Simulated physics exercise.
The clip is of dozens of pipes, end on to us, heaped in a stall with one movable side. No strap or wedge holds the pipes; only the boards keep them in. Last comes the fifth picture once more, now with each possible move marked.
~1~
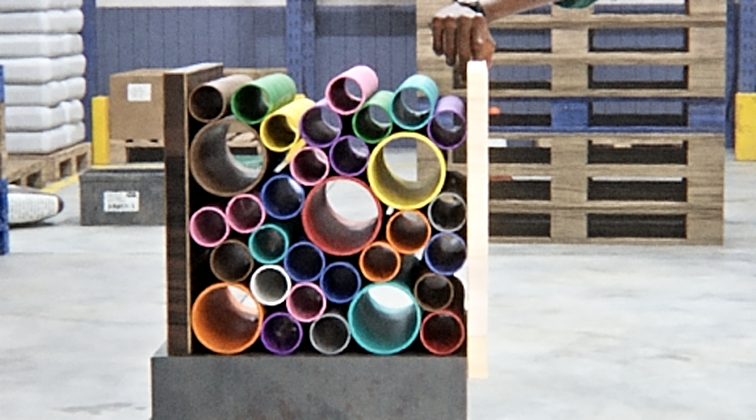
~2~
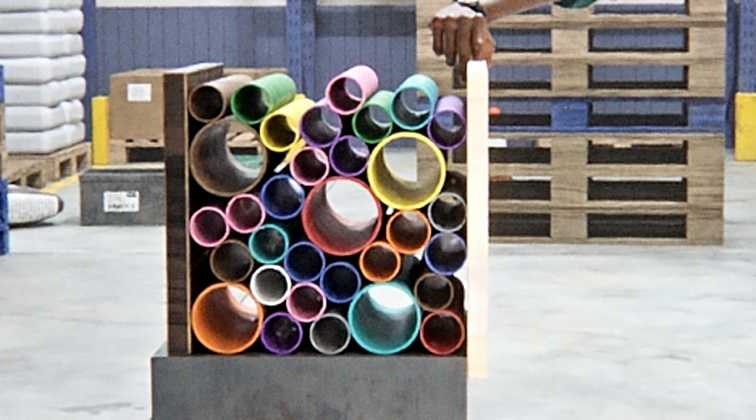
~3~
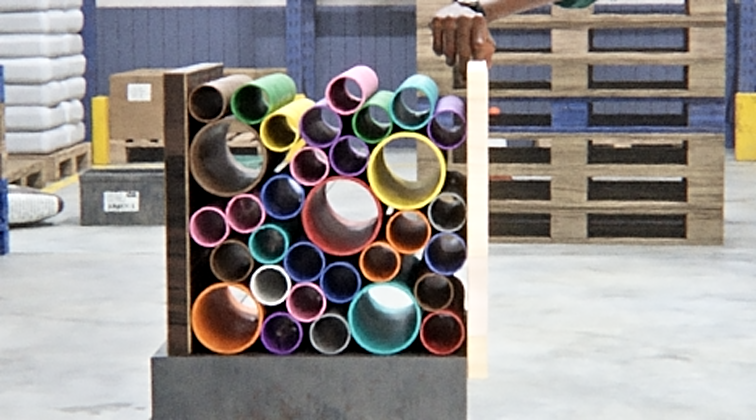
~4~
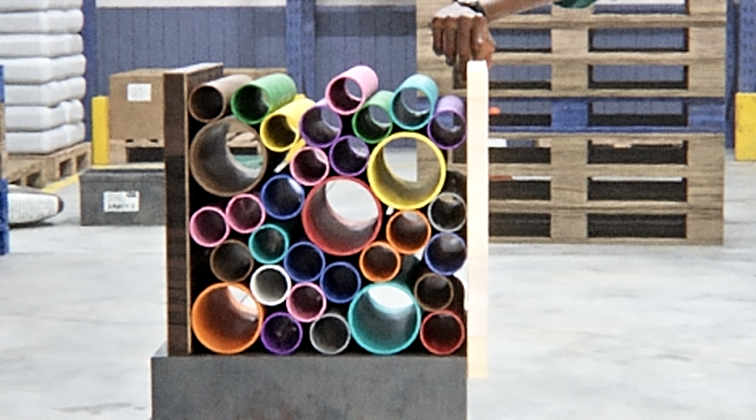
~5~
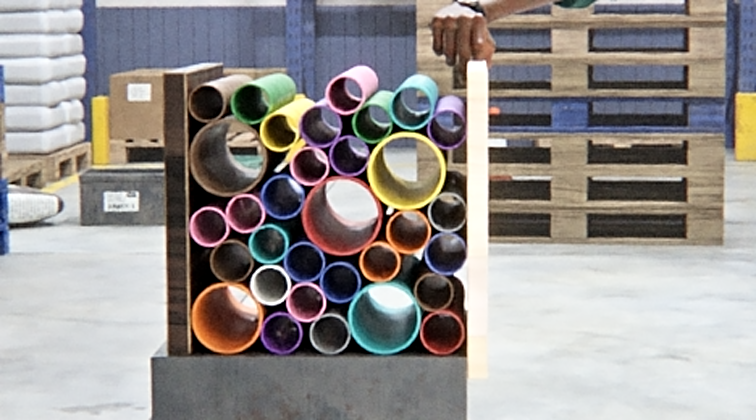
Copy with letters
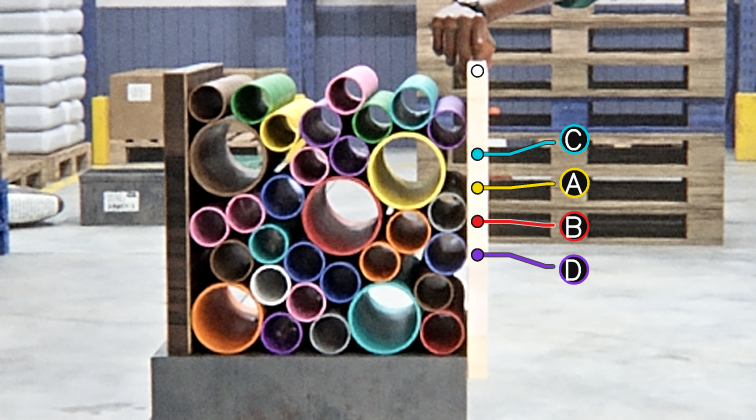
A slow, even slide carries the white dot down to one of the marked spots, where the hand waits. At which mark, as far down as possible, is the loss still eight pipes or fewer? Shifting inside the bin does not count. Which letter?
The answer is mark D.
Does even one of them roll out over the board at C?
No.
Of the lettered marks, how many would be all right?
Four of them.
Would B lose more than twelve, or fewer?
At B, fewer than twelve.
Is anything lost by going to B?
At B: Yes.
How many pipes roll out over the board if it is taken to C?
The count is none.
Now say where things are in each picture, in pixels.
The first picture shows an orange pipe (380, 262); a turquoise pipe (269, 244); a blue pipe (283, 197).
The second picture shows a blue pipe (283, 197); a purple pipe (320, 126).
The third picture shows a brown pipe (207, 103); side board (477, 206).
The fourth picture shows an orange pipe (227, 318); a pink pipe (306, 302).
The fifth picture shows an orange pipe (380, 262); a turquoise pipe (269, 244); a blue pipe (283, 197).
On the marked copy, A at (478, 188); B at (478, 221); C at (478, 154); D at (478, 255); the white dot at (477, 71).
Taking D. A third of the way, top of the board (467, 159).
Two thirds of the way, top of the board (467, 253).
When it is over, top of the board (467, 254), six out over the board.
As for the rest, A two out over the board; B two out over the board; C none out over the board.
